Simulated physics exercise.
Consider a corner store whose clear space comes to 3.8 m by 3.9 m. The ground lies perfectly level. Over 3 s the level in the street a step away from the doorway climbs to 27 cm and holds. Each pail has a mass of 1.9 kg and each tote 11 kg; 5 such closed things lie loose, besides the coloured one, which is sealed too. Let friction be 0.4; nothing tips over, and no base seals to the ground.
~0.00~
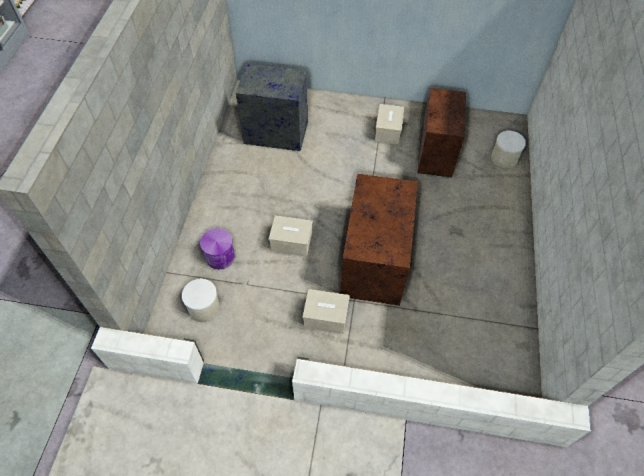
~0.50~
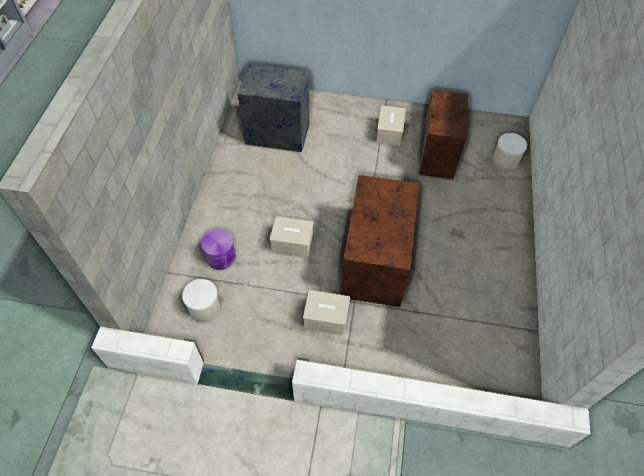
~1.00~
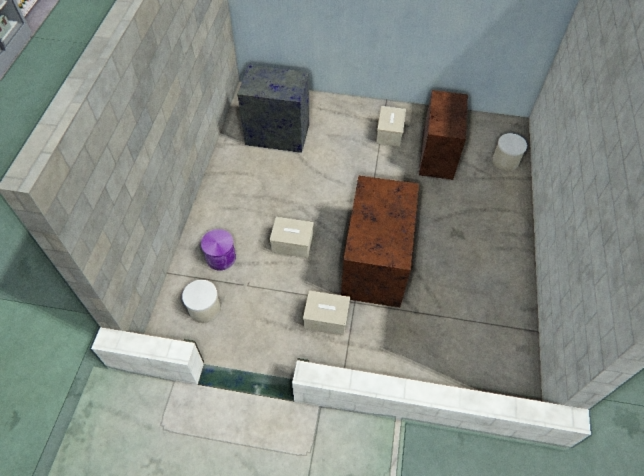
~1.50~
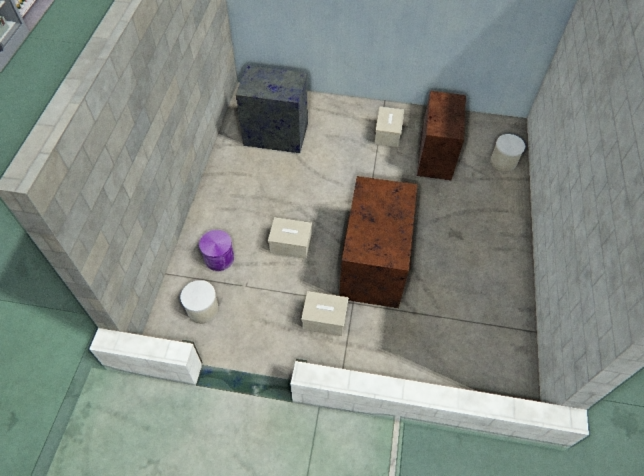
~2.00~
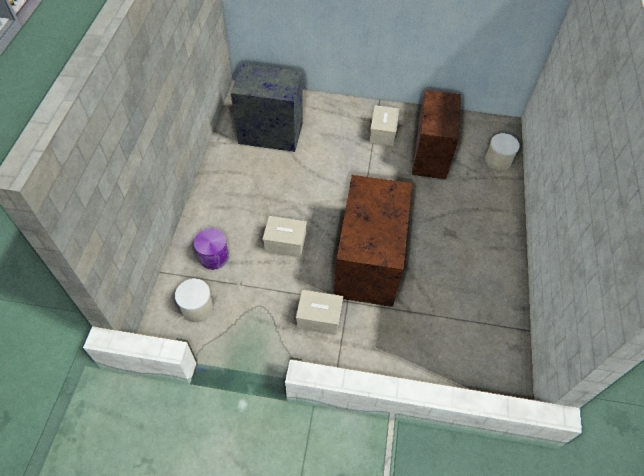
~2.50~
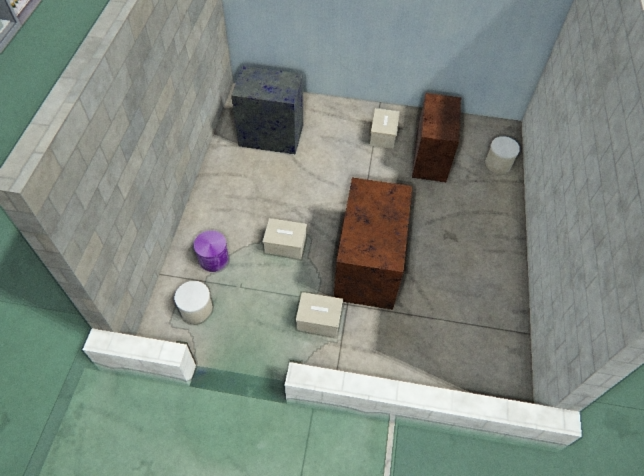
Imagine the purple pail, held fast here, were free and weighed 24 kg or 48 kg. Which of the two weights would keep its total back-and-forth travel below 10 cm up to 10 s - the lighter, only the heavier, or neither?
The modest one is fine.
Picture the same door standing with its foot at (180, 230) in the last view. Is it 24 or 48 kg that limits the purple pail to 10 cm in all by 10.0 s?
Then only the bigger mass works.
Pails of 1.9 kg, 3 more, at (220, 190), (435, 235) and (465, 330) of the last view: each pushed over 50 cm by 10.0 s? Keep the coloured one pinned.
Listed in turn, they go over the bar, beneath the bar, beneath the bar.
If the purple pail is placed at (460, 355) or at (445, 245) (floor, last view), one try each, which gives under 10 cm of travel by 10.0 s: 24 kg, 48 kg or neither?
In that order: Both loads work; both loads work.
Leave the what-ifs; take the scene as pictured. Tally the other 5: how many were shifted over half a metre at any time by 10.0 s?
Count: 3.
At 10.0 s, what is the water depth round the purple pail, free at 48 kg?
Around 12 cm.
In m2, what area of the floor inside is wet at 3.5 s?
Roughly 5.0 m2 of it is wet.
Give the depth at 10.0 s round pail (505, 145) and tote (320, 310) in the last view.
About 9 and 7 cm.
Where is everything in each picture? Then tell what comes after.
The first picture shows the purple pail at (216, 241), on the bottom; 0.0 m2 under water; 0 of 6 have shifted.
The second picture shows the purple pail at (217, 242), on the bottom; water covers 0.0 m2; 0 of 6 have shifted.
The third picture shows the purple pail at (217, 242) rests on the ground; 0.0 m2 under water; 0 of 6 have shifted.
The fourth picture shows the purple pail at (215, 243) rests on the ground; water covers 0.0 m2; 0 of 6 have shifted.
The fifth picture shows the purple pail at (210, 241) rests on the ground; 0.3 m2 under water; 0 of 6 have shifted.
The sixth picture shows the purple pail at (210, 244) rests on the ground; 1.3 m2 under water; 0 of 6 have shifted.
After 3.5 s the purple pail would be 0 cm from its start with 24 kg and 0 cm from its start with 48 kg; 7 cm of water round it then.
After 4.5 s the purple pail would be 0 cm from its start with 24 kg and 0 cm from its start with 48 kg; 7 cm of water round it then.
After 7.0 s the purple pail would be 0 cm from its start with 24 kg and 0 cm from its start with 48 kg; 10 cm of water round it then.
After 10.0 s the purple pail would be 0 cm from its start with 24 kg and 0 cm from its start with 48 kg; 12 cm of water round it then.
